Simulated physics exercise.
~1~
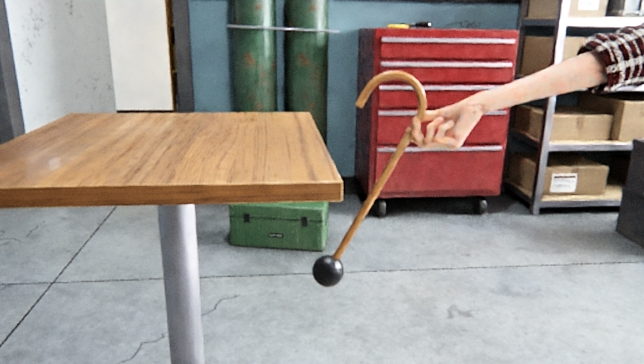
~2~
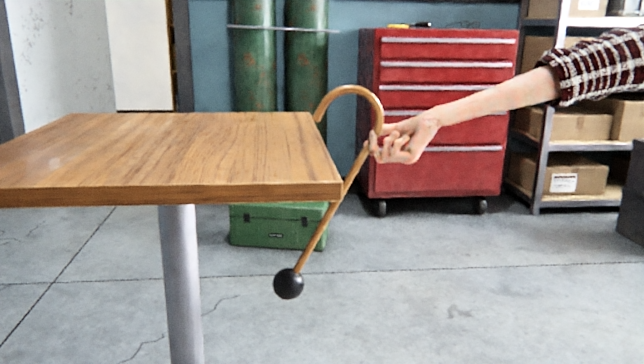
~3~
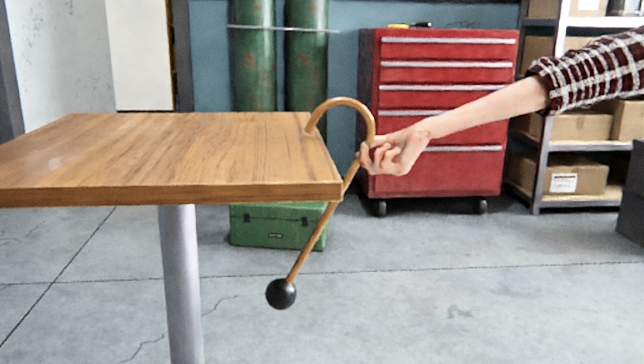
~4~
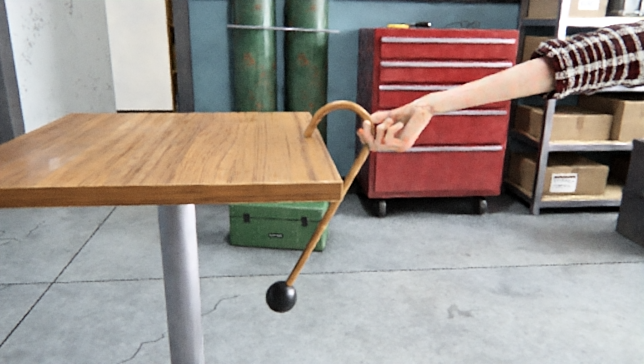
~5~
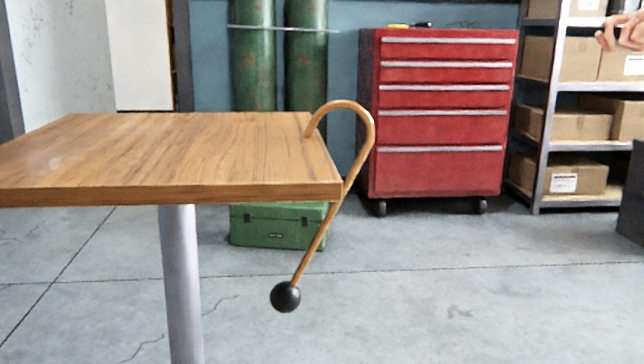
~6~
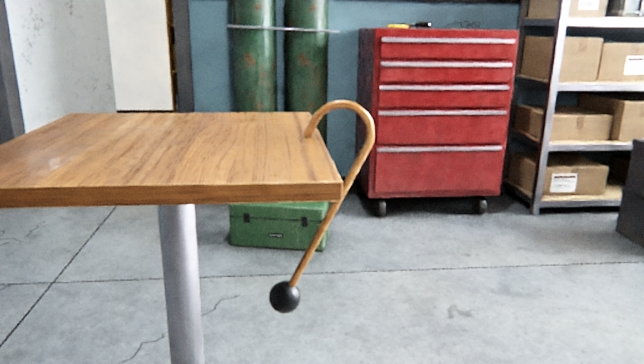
A thin wooden cane-like hook with a black ball at its lower end hangs from a hand reaching in from the right, beside a wooden table in a workshop seen from a still, level view. Behind are a red tool chest, green cylinders, a green box and shelves of cartons. The hand, in a plaid sleeve, moves the hook left and sets its curved tip on the table's right edge, the ball angled beneath the tabletop. The fingers let go and the hand withdraws to the right. The hook stays hanging on the edge, at rest.
